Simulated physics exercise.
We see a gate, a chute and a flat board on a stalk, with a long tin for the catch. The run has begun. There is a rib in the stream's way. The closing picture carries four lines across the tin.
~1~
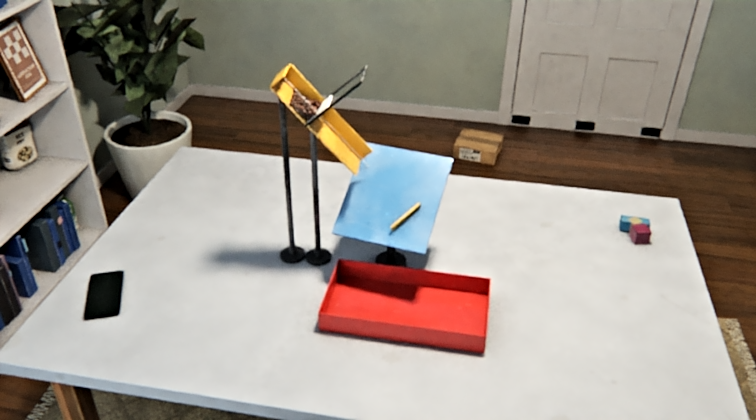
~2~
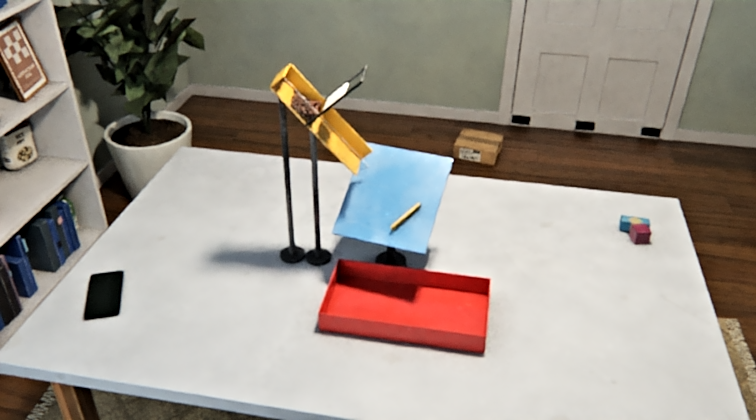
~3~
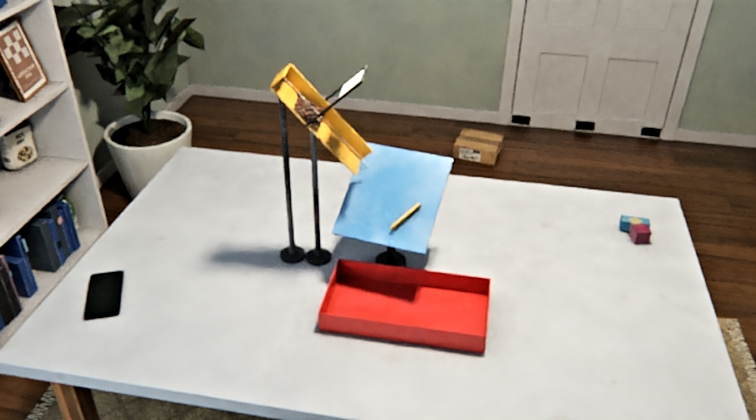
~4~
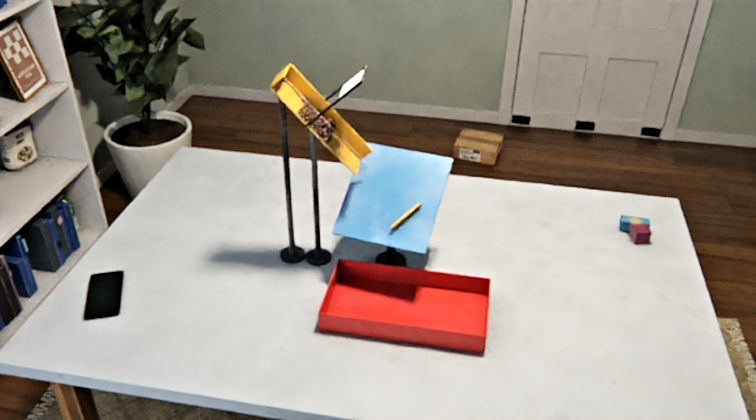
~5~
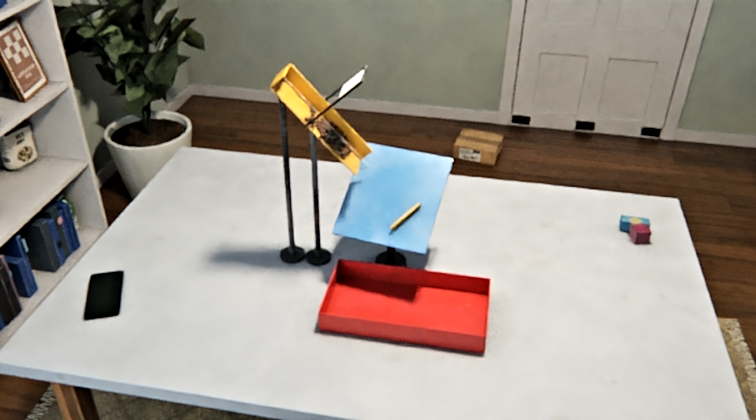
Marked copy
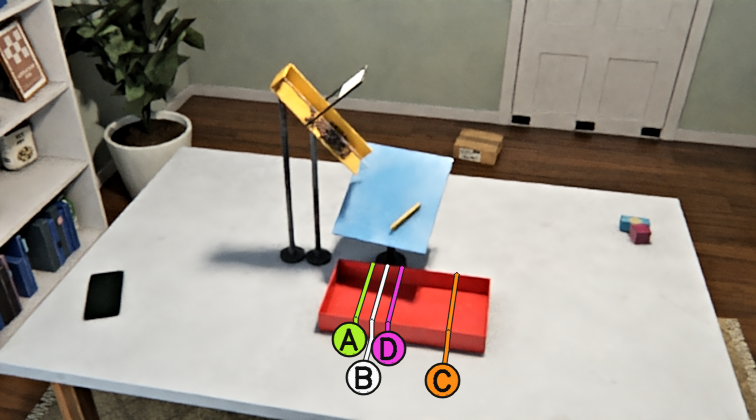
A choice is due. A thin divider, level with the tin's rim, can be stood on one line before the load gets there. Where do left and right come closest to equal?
A works best here.
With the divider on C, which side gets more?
More lands on the left.
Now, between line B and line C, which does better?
It is B.
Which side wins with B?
The left side.
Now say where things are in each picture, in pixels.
Load behind the gate at (307, 106), allspice berries; lip of the chute at (358, 168), sloping steeply, in the first picture.
Middle of the board at (393, 195), tilted fairly steeply; middle of its low edge at (377, 243); of its high edge at (408, 150), in the second picture.
Front corners of the tin at (319, 313) and (486, 336), empty; front of the load at (319, 124), in the third picture.
Middle of the load at (318, 122); its front at (331, 137), about a third of the way to the lip; rib from (419, 203) to (391, 227), in the fourth picture.
Middle of the load at (332, 134); its front at (353, 148), most of the way to the lip, in the fifth picture.
On the marked copy, line A crosses the front rim at (356, 318); line B crosses the front rim at (372, 320); line C crosses the front rim at (448, 331); line D crosses the front rim at (388, 322).
For line A, of what is caught, about two thirds on the left of the divider, about a third on the right.
For line B, of what is caught, most on the left of the divider, about a quarter on the right.
For line C, of what is caught, nearly all on the left of the divider, a stray few on the right.
For line D, of what is caught, most on the left of the divider, a small part on the right.
